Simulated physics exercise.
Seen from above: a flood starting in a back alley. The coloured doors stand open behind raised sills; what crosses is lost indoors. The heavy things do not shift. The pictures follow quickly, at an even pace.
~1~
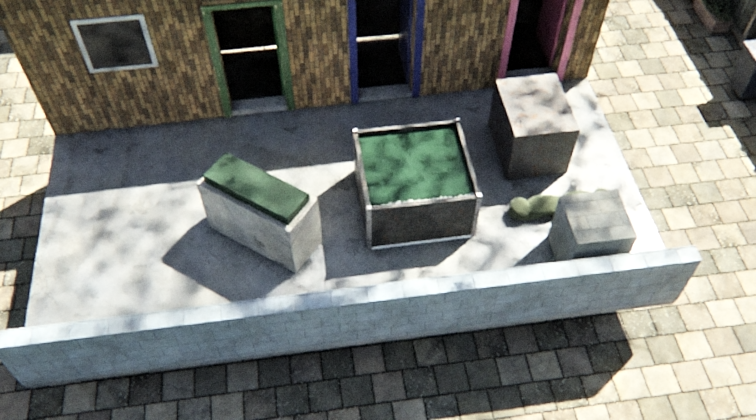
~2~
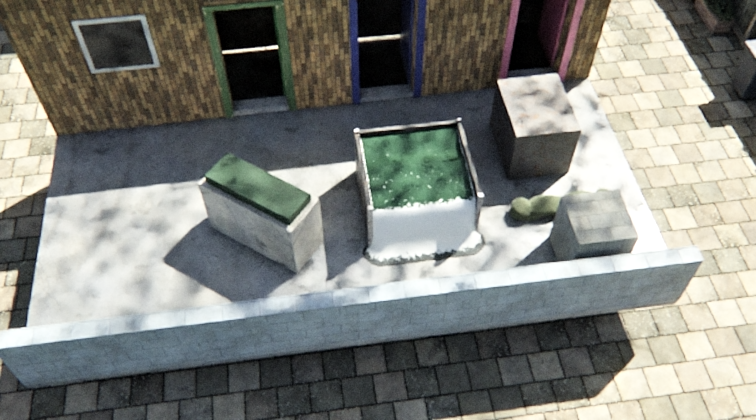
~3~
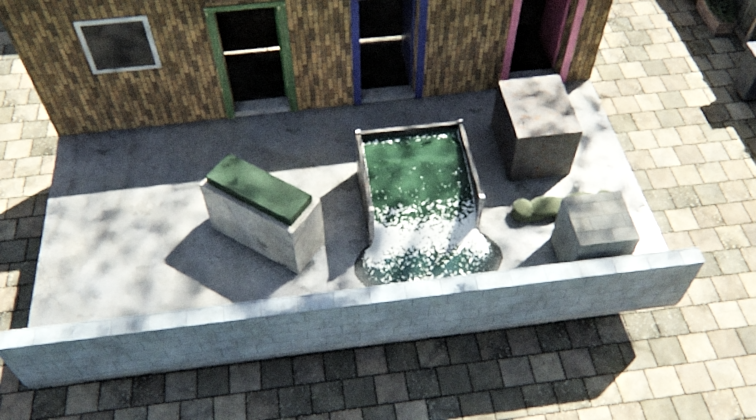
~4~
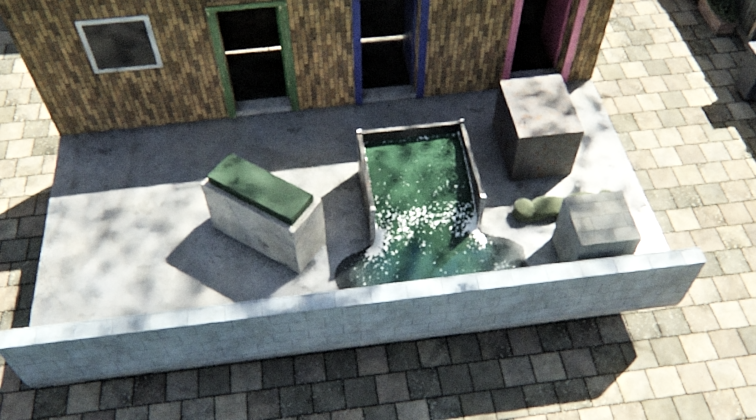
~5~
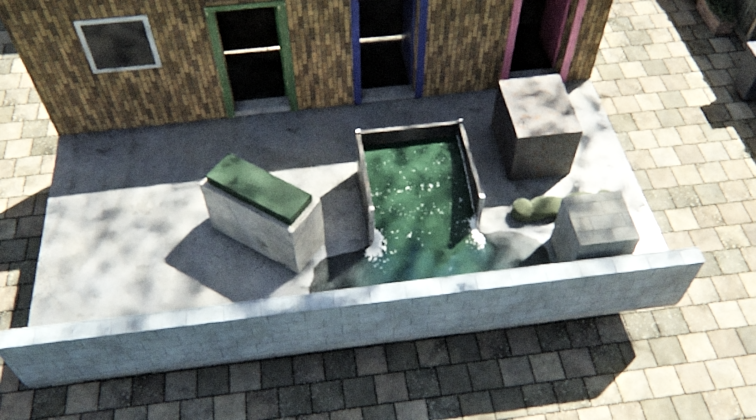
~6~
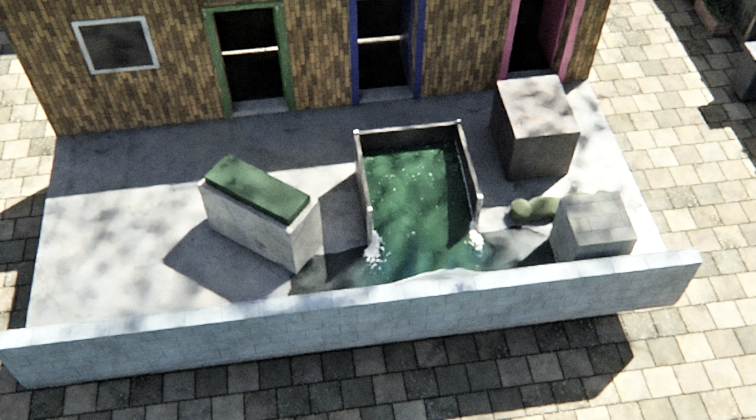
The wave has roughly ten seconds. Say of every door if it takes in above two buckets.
In the end: The blue door holds within the limit; the green door holds within the limit; the pink door holds within the limit.
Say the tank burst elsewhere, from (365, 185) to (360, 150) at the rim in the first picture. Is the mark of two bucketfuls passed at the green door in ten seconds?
In short: The green one lets more in.
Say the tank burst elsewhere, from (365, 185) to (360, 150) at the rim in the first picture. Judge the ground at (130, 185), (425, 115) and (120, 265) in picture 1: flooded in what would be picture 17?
In that order: Flooded, no water, no water.
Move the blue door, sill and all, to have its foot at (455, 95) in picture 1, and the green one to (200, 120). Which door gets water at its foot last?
I say the green-painted one.
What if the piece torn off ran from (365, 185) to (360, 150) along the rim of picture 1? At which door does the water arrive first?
The one in green.
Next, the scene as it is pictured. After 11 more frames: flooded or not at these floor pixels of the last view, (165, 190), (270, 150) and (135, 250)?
In that order: Clear, dry, flooded.
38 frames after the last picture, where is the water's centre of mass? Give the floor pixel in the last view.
Roughly at (374, 222).
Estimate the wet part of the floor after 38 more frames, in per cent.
Some 65 per cent.
A moment on, water covers 20 % of the floor; the blue door not reached, the green door not reached, the pink door not reached.
Next, water covers 45 % of the floor; the blue door not reached, the green door not reached, the pink door not reached.
Then, water covers 55 % of the floor; the blue door not reached, the green door not reached, the pink door not reached.
Later, water covers 65 % of the floor; the blue door wet at the sill, nothing in, the green door wet at the sill, nothing in, the pink door wet at the sill, nothing in.
In the end, water covers 80 % of the floor; the blue door wet at the sill, nothing in, the green door wet at the sill, nothing in, the pink door wet at the sill, nothing in.
